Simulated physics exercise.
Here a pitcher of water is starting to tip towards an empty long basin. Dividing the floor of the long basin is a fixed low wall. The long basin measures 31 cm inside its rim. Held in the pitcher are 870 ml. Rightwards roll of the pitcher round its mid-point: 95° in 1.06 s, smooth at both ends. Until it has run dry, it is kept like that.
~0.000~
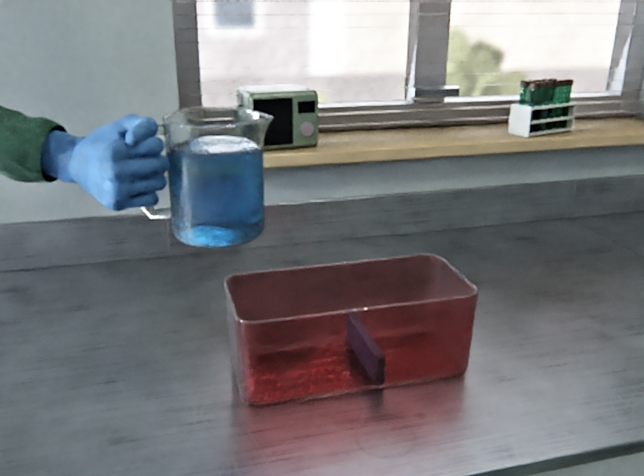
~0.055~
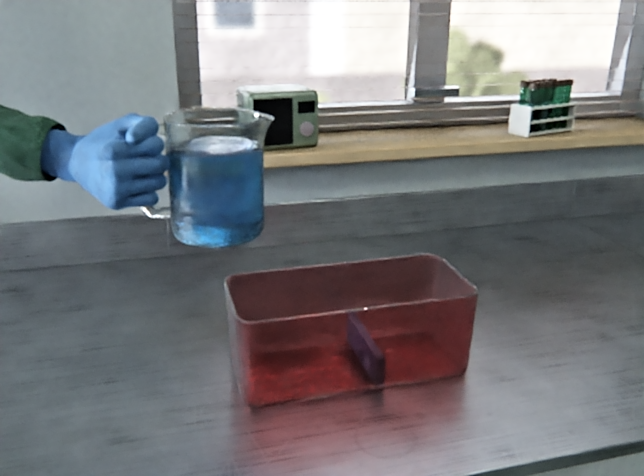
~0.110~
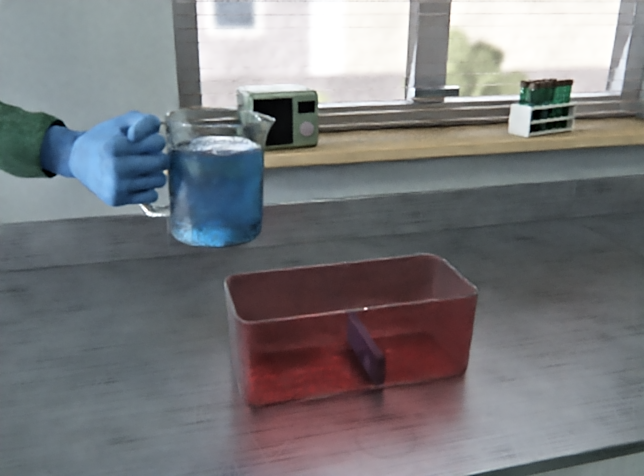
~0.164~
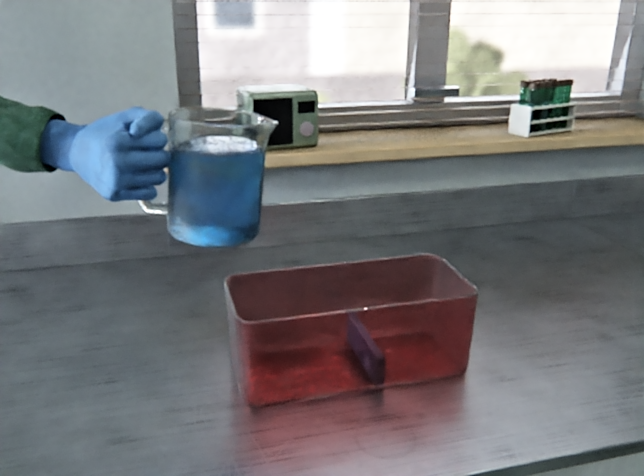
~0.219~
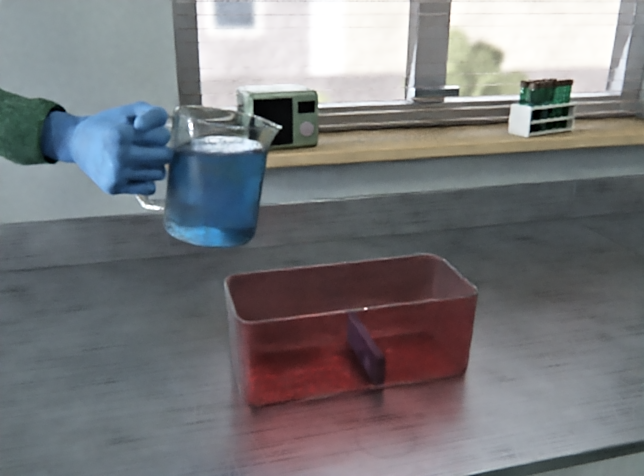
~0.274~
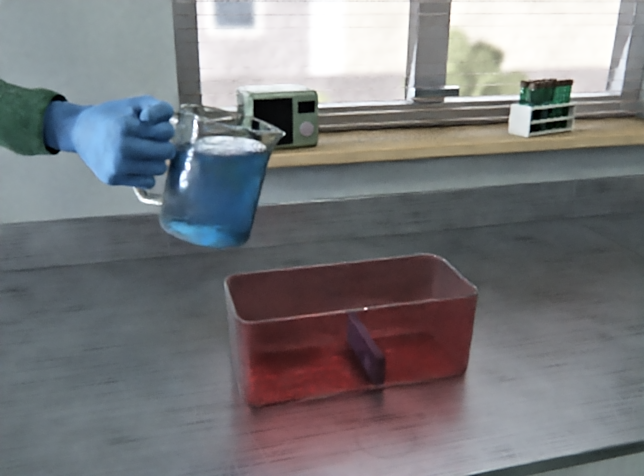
A blue-gloved hand gradually tilts a pitcher of blue liquid rightwards above a red basin.
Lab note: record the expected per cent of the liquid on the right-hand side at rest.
Expected right-hand share: 12 per cent.
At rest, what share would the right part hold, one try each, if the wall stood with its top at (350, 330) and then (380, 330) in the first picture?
Respectively 45 and 5 %.
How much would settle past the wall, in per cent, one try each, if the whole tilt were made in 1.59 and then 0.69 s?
15 then 10 %.
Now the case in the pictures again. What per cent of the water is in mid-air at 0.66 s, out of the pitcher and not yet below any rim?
10 per cent.
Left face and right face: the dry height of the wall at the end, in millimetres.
Left side: Around 10 mm. Right side: Around 36 mm.
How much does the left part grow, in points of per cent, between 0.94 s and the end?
Around 54 in a hundred.
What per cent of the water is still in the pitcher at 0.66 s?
Roughly 90 percent.
By 0.66 s the tilt is 65° and 90 per cent is still to pour, 0 is left of the wall and 0 right of it.
By 0.94 s the tilt is 92° and 47 per cent is still to pour, 29 is left of the wall and 1 right of it.
By 1.24 s the tilt is 95° and 14 per cent is still to pour, 69 is left of the wall and 6 right of it.
By 1.56 s the tilt is 95° and 4 per cent is still to pour, 82 is left of the wall and 8 right of it.
At rest 83 per cent lies left of the wall, 12 right of it and 4 outside.
